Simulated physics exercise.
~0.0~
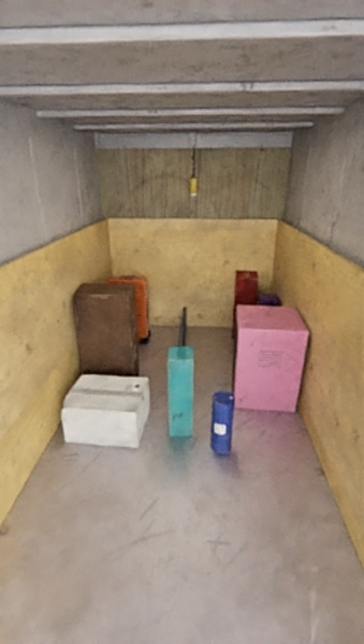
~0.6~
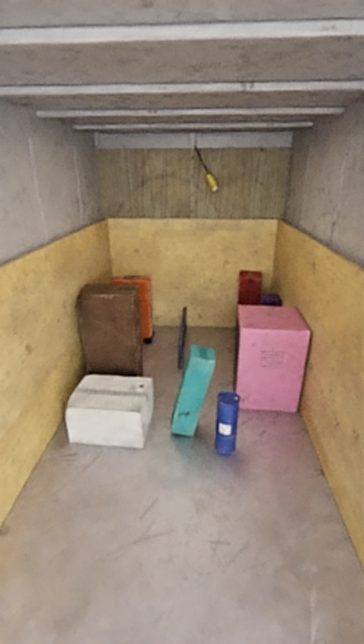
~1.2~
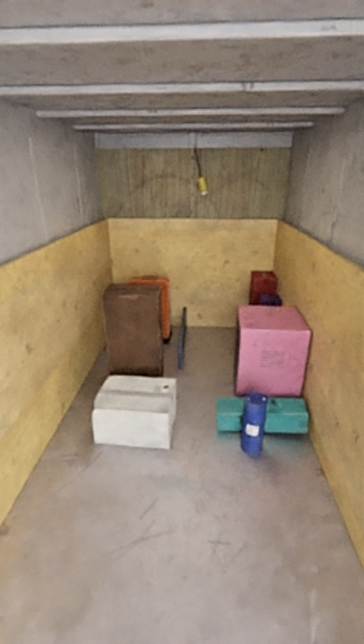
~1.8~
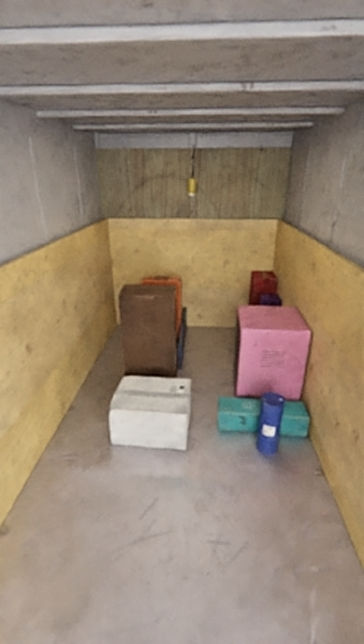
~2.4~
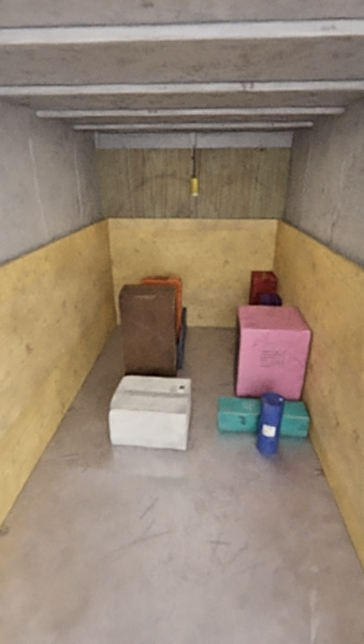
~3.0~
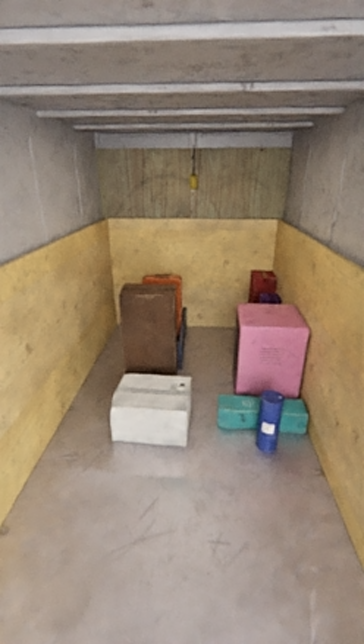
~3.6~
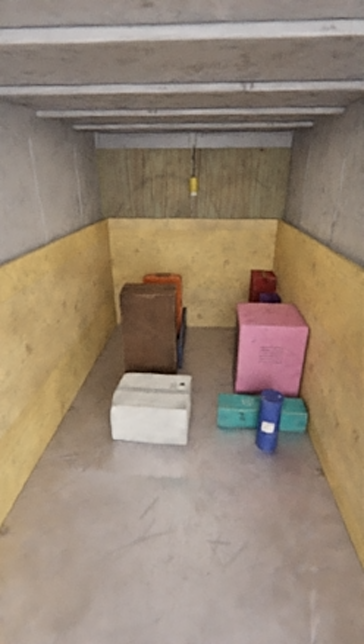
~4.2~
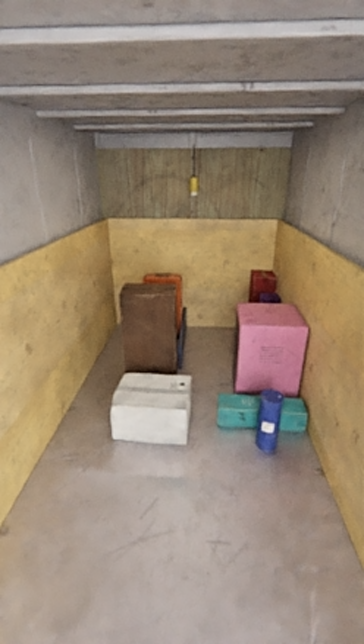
At first, boxes in several colours and a blue canister stand loose in the load bay of a van, with a lamp hanging from a cord near the far wall. The lamp swings as the tall turquoise box leans over to the right, and the canister edges right beside it. The turquoise box then topples onto its side in front of the pink appliance, while the white box, brown box and orange case slide right. They shift slightly farther before stopping. Finally, the turquoise box lies behind the upright canister, and the load stays almost still.
